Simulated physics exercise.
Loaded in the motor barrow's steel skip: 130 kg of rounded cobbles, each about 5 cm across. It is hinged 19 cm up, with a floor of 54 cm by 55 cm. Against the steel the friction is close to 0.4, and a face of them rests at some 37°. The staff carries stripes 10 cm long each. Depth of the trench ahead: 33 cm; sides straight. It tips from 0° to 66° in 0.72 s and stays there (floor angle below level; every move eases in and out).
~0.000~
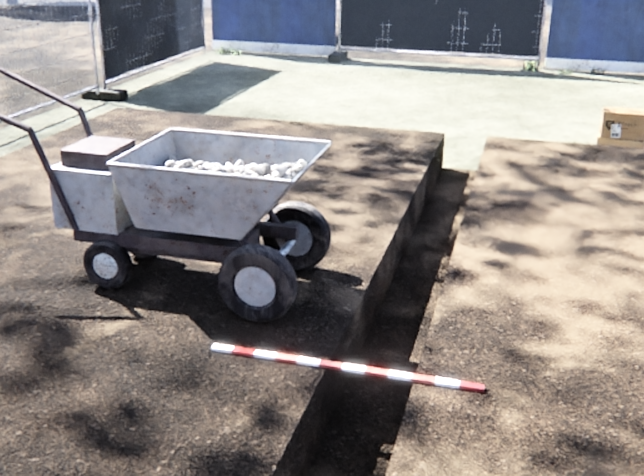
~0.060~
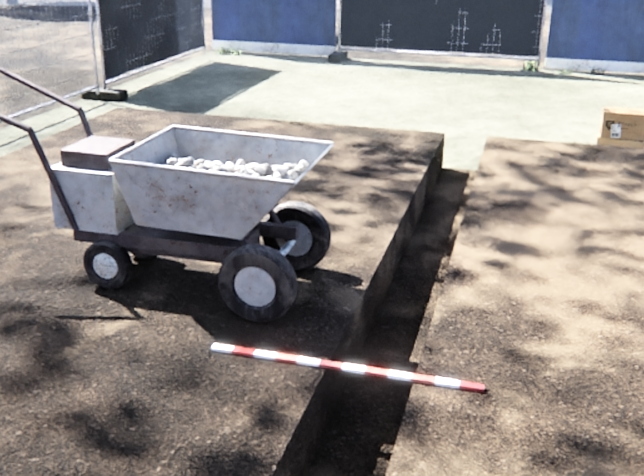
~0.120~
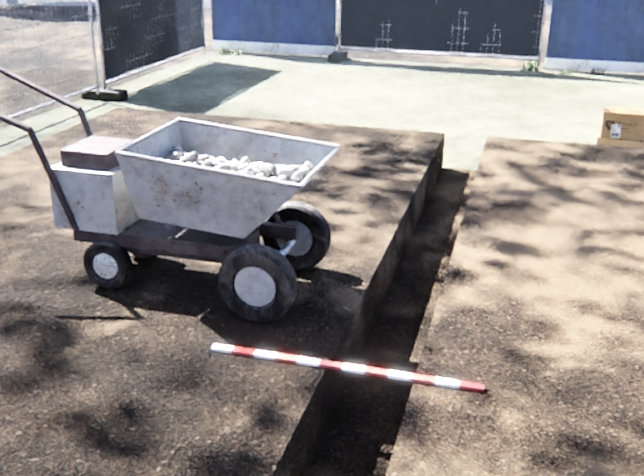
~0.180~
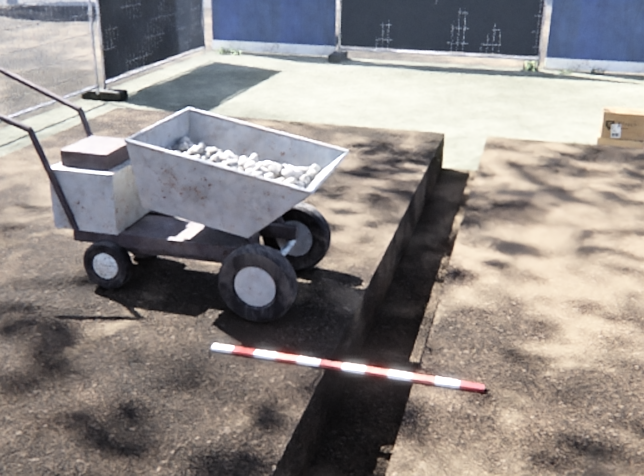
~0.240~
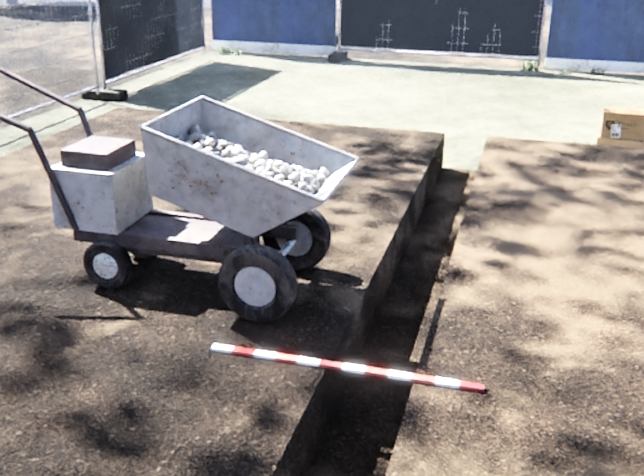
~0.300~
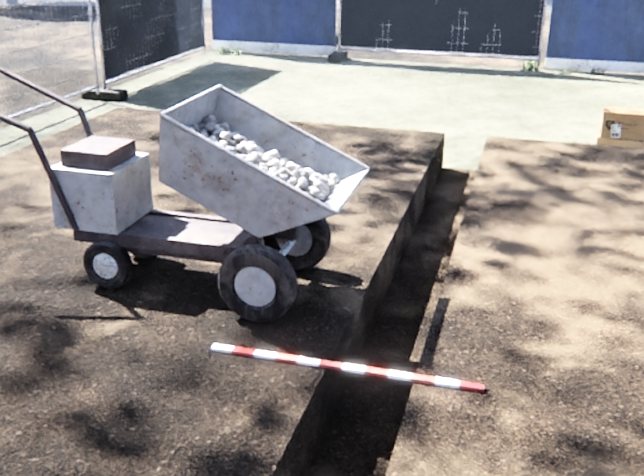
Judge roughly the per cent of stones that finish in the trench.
An estimated 63 per cent finish in the trench.
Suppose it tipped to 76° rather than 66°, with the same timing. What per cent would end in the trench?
Then roughly 60 percent.
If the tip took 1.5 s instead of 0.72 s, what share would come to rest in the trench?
Close to 75 percent, then.
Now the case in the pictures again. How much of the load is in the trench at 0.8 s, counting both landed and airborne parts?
Some 10 per cent of the load by that point.
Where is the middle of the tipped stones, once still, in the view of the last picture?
Roughly (421, 349), I'd say.
After 0.5 s the floor is at 56°; 100 % in the skip; the foremost stones are at (360, 239).
After 0.8 s the floor is at 66°; 89 % in the skip, 10 % in the trench; the foremost stones are at (430, 302).
After 1.2 s the floor is at 66°; 38 % in the skip, 28 % in the trench, 34 % past the trench; the foremost stones are at (566, 336).
After 3.1 s the floor is at 66°; 0 % in the skip, 63 % in the trench, 37 % past the trench; the foremost stones are past the picture's edge.
